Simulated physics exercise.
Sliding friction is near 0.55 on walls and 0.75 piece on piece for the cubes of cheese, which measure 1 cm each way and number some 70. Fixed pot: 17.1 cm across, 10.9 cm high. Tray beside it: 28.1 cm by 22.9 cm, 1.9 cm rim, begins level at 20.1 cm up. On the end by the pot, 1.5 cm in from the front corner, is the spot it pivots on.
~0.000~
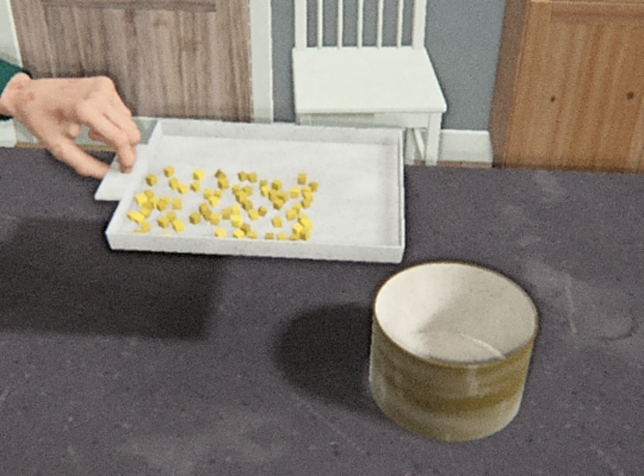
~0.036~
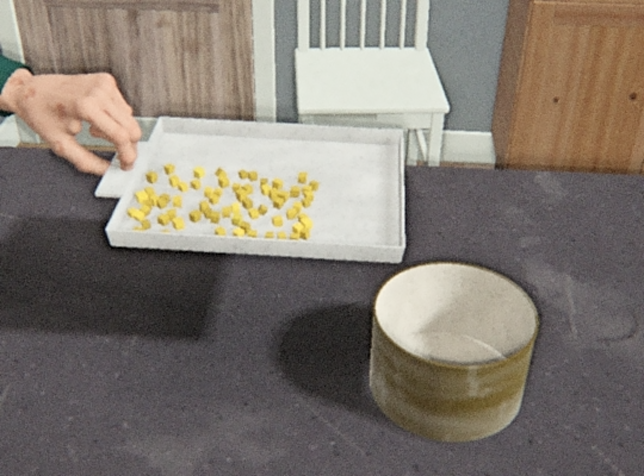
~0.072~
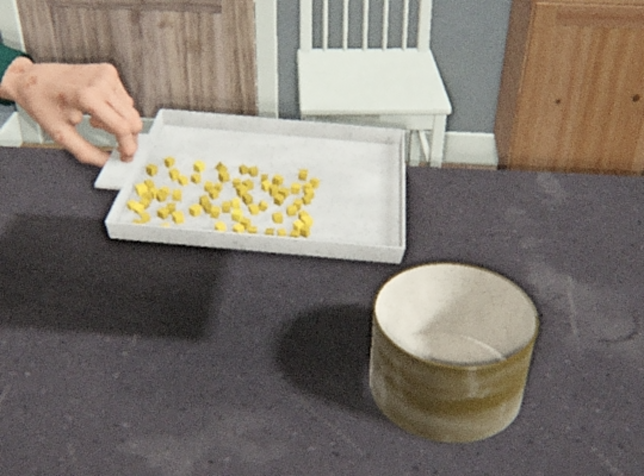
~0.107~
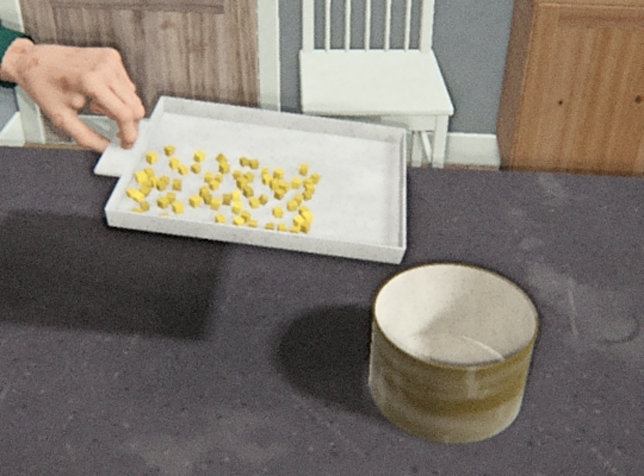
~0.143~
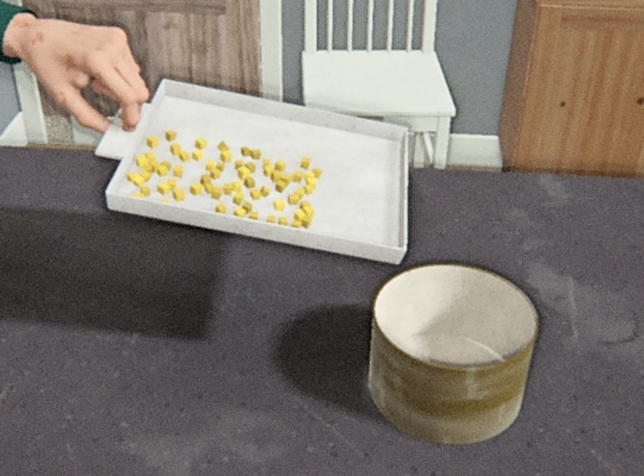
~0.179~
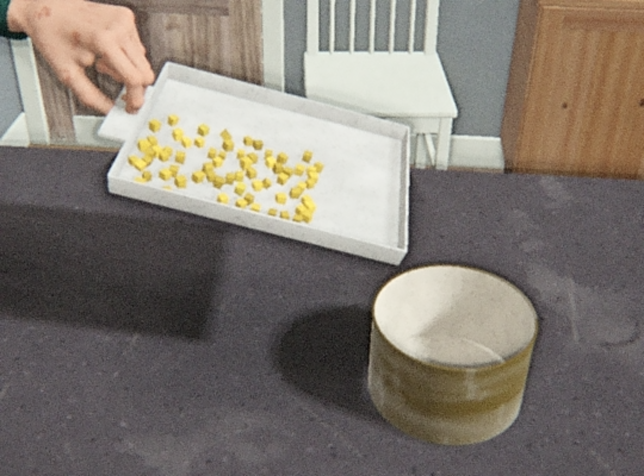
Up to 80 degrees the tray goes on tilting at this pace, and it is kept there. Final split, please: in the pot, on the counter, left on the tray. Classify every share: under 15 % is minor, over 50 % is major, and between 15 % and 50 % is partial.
Pot: Major, counter: Minor, left on the tray: Partial.
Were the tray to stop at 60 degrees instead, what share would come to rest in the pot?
Then about 40 per cent.
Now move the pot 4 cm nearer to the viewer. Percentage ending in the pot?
Near 70 per cent in that case.
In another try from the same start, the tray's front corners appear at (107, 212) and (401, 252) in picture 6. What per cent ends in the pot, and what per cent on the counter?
That works out as pot 5 and counter 65.
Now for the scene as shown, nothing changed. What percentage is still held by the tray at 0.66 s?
About 95%.
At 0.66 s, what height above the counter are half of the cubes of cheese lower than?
Height: Around 24 cm.
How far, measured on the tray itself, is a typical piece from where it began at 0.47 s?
By then it sits near 2 cm from where it began.
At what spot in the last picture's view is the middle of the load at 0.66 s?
Close to pixel (405, 211).
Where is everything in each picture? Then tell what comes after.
In the first frame, tray tilt 0 degrees, front corners at (110, 231) and (401, 246); middle of the pieces at (236, 210); pot at (455, 310).
In the second frame, tray tilt 1 degrees, front corners at (110, 228) and (401, 246); middle of the pieces at (236, 208).
In the third frame, tray tilt 2 degrees, front corners at (110, 221) and (401, 246); middle of the pieces at (236, 204).
In the fourth frame, tray tilt 5 degrees, front corners at (109, 208) and (402, 247), lowest corner right front; middle of the pieces at (236, 196).
In the fifth frame, tray tilt 10 degrees, front corners at (110, 191) and (403, 248), lowest corner right front; middle of the pieces at (238, 186).
In the sixth frame, tray tilt 14 degrees, front corners at (112, 175) and (404, 249), lowest corner right front; middle of the pieces at (240, 177); pot at (454, 313). The tray's pace is about 115 degrees a second.
Then, at 0.47 s, tilt 47 degrees; the tray holds 100 %, the pot 0 %.
After 0.66 s, tilt 69 degrees; the tray holds 95 %, the pot 0 %.
After 0.97 s, tilt 80 degrees; the tray holds 30 %, the pot 70 %.
In the end, at 2.0 s, pot 75 %, counter 5 %, tray 20 %.
